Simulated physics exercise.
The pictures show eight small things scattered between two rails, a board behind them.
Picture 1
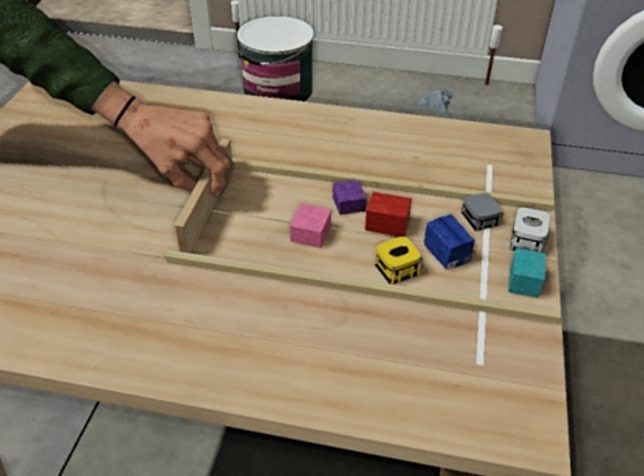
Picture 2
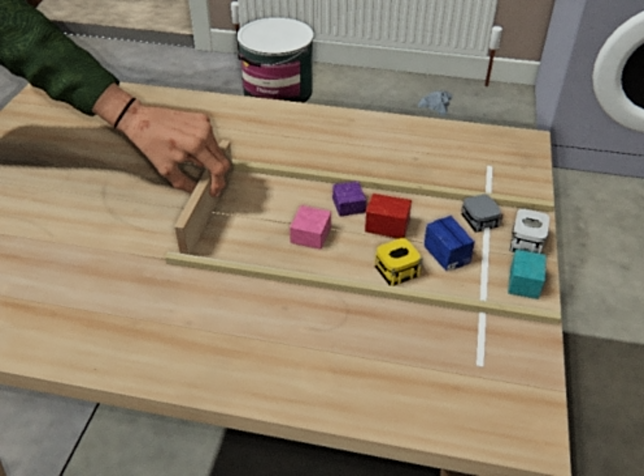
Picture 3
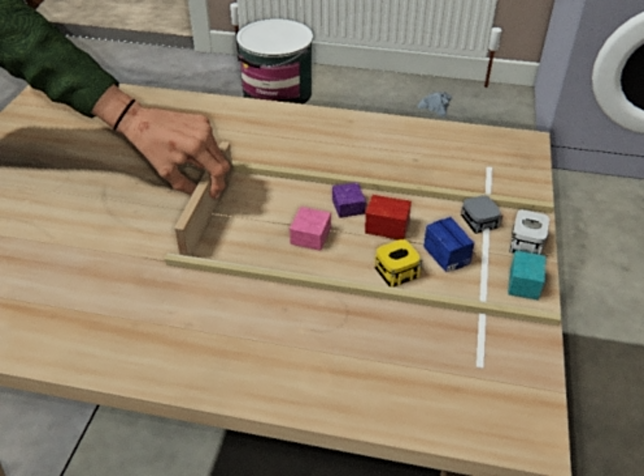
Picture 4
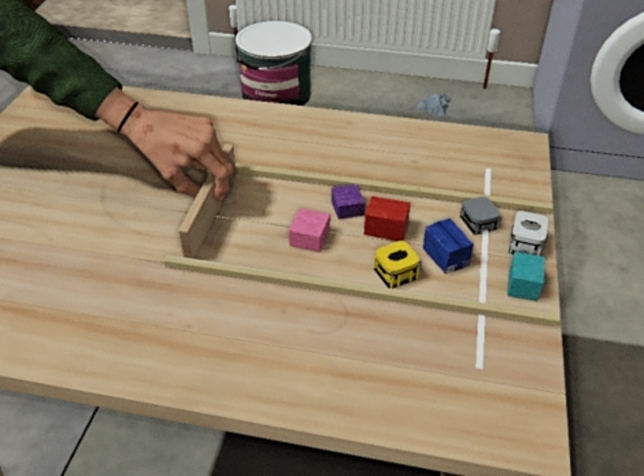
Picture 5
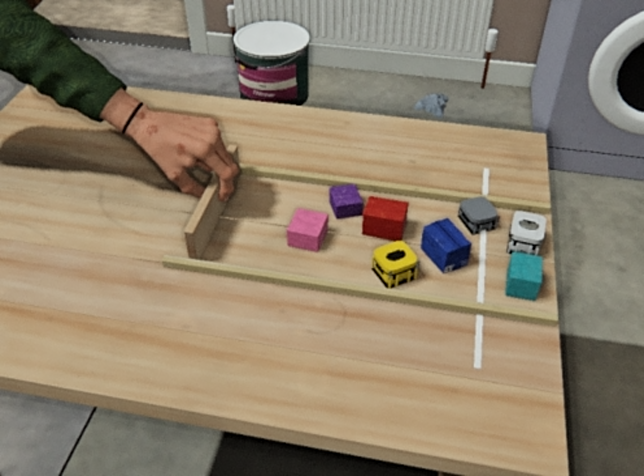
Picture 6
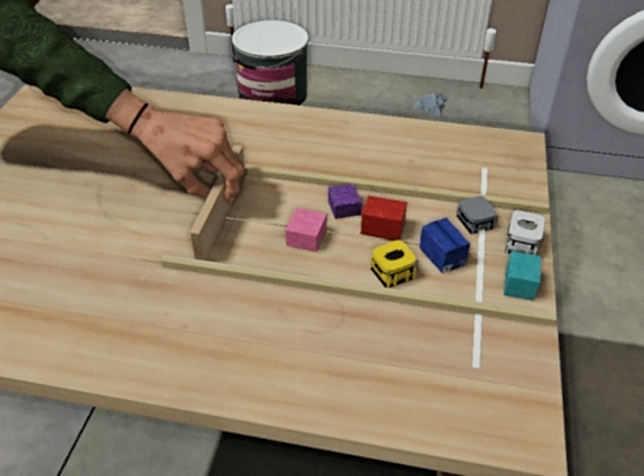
A hand slides a wooden board slightly right between two rails behind scattered small objects.
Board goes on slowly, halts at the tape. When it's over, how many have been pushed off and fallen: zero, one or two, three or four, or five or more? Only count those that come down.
Once the board stops, one or two are missing from the table.
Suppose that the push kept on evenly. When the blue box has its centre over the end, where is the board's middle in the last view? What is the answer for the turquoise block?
Roughly at (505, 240) and roughly at (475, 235).
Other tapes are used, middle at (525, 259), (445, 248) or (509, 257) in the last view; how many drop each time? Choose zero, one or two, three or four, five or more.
Taking them in turn, at least five; no fall at all; five or more.
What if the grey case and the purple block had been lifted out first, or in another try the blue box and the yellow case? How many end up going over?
First try: 1 fallen; other try: 1.
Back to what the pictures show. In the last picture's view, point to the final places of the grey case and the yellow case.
Grey case at about (528, 214), yellow case at about (499, 286).
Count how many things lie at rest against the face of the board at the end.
The count comes out at 3.
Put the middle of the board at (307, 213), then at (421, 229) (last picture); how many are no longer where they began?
In order, the tallies are 1 and 6.
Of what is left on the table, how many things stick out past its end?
That comes to 1 of them.
Soon after, none off yet; white case at rest near (525, 234); turquoise block at rest near (523, 276); grey case at rest near (476, 215).
After that, none off yet; white case moving near (533, 234); turquoise block at rest near (523, 276); grey case displaced about its own width near (499, 212).
In the end, the number that fall off is one or two; gone, turquoise block and white case.
